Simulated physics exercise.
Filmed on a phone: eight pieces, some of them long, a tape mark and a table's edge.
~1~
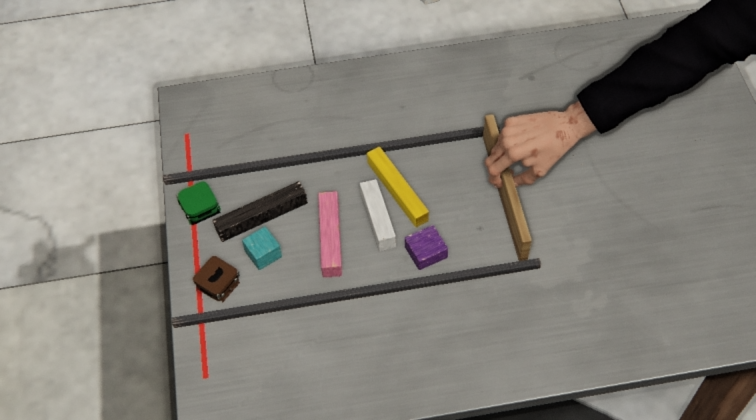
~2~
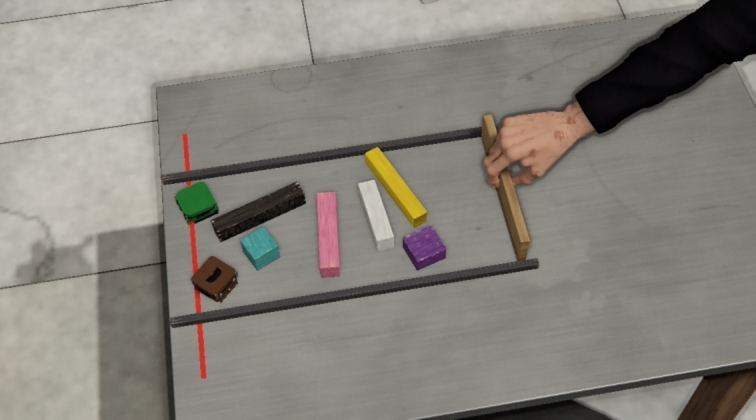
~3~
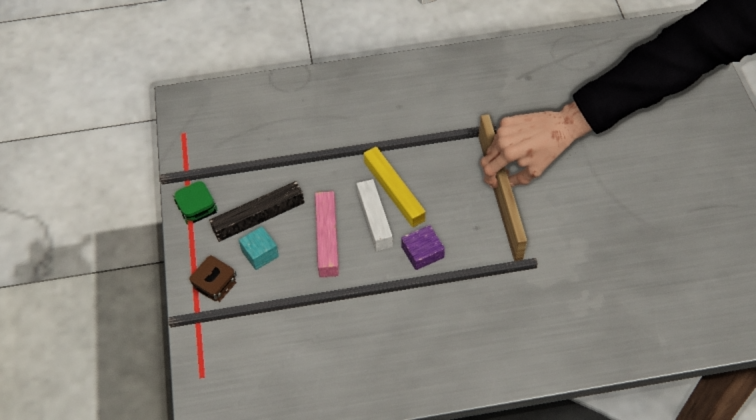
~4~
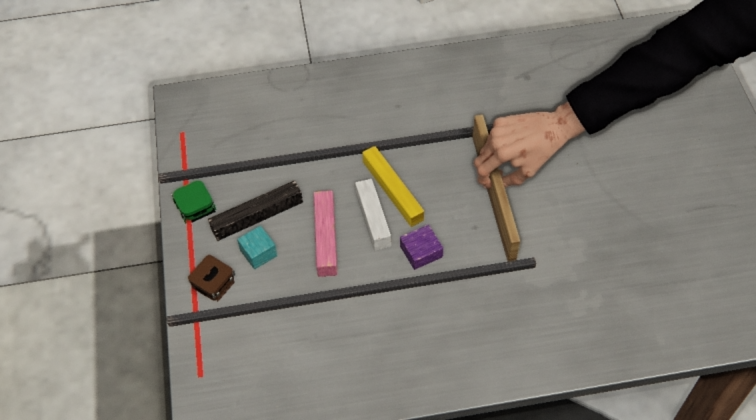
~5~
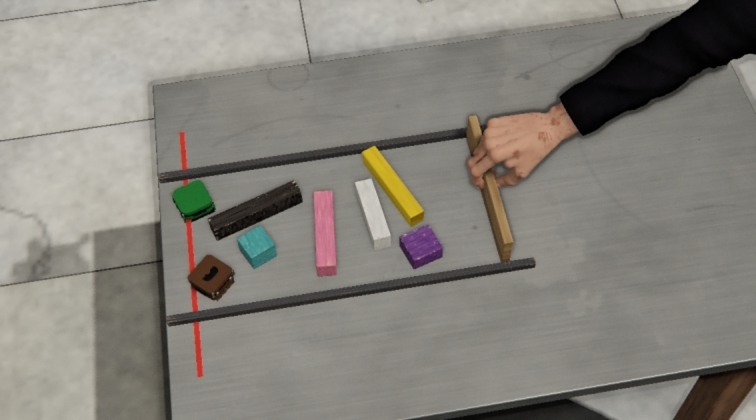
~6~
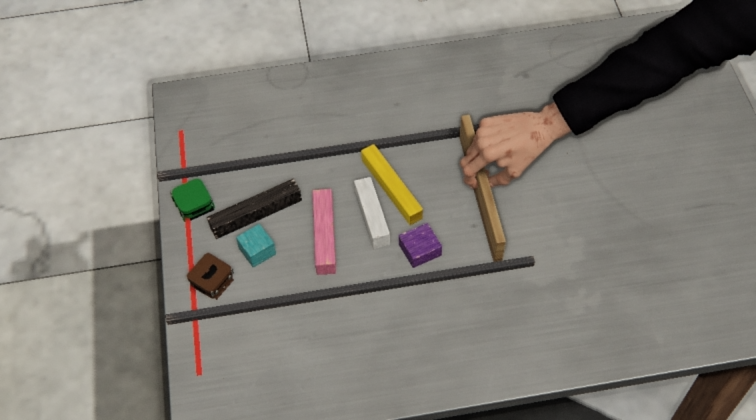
On a grey tabletop above pale floor tiles, seen from above at a slight tilt, two dark rails run across the surface. Between them lie green and brown pieces by a red line at left, then black, turquoise, pink, white, yellow and purple ones. A dark-sleeved hand slides a wooden board a short way left, while the pieces stay put and the view drifts very slightly.
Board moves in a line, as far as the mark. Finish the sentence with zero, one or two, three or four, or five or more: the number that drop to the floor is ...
The number that drop to the floor is five or more.
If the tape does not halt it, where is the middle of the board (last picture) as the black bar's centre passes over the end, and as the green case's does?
Its middle is about (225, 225) and about (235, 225).
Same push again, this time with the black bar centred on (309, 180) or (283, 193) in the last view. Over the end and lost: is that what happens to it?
Trial 1: Over the edge; trial 2: Over the edge.
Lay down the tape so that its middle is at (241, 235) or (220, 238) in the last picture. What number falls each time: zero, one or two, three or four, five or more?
One or two; 3 or 4.
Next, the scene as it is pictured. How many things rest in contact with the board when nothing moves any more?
It touches 2.
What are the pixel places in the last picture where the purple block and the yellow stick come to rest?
Reading them off: First (175, 281); then (179, 216).
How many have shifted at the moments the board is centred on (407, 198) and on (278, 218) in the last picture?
At the first spot the count is 3, and at the second it is 8.
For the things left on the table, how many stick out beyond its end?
It would come to 1.
Soon after, none off yet; green case at rest near (193, 200); brown case at rest near (211, 277); turquoise block at rest near (256, 246).
Then, none off yet; green case moving near (190, 199); brown case moved a little near (194, 280); turquoise block moved well along near (208, 244).
At rest, the number that fall off is five or more; fallen, white bar, pink bar, black bar, turquoise block, brown case and green case.
